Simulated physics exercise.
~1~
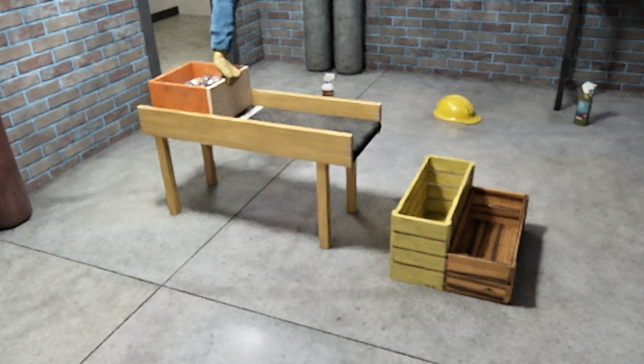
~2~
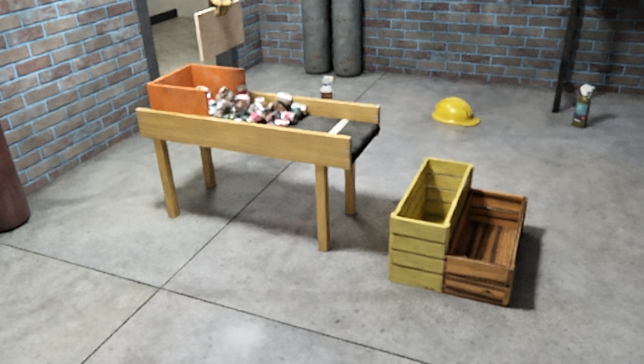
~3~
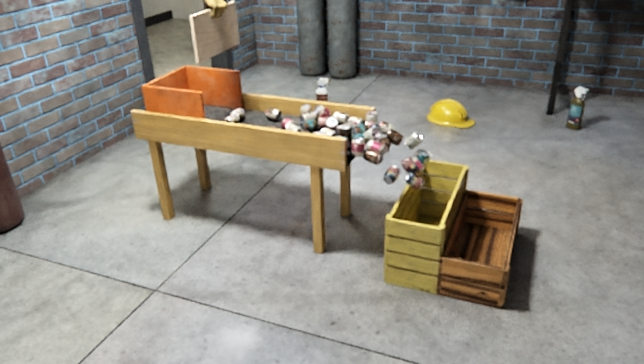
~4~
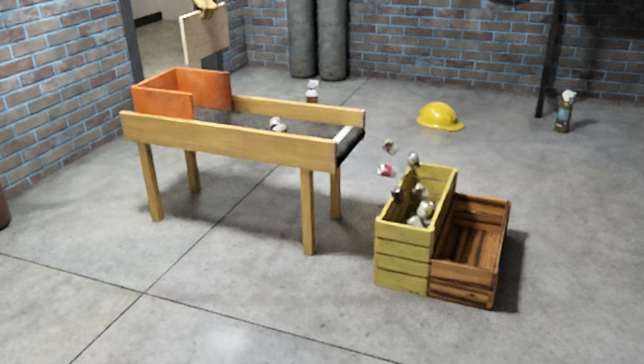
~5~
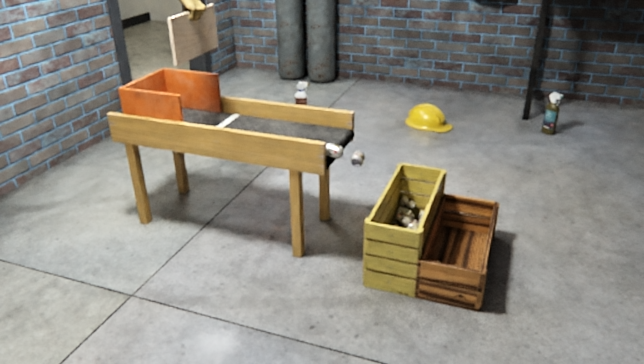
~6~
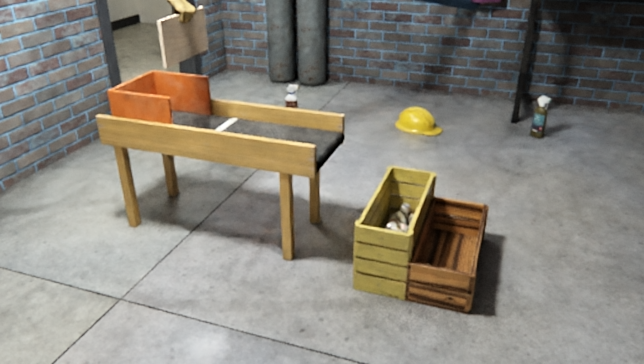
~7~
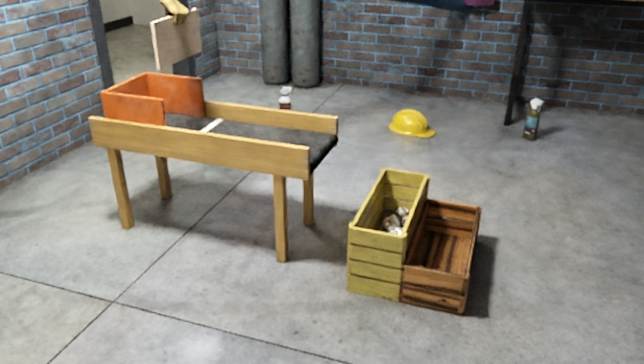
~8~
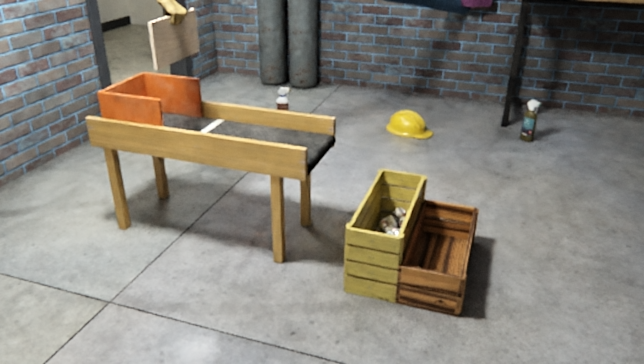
Small cans ride a belt out of an orange pen and drop into a yellow box.
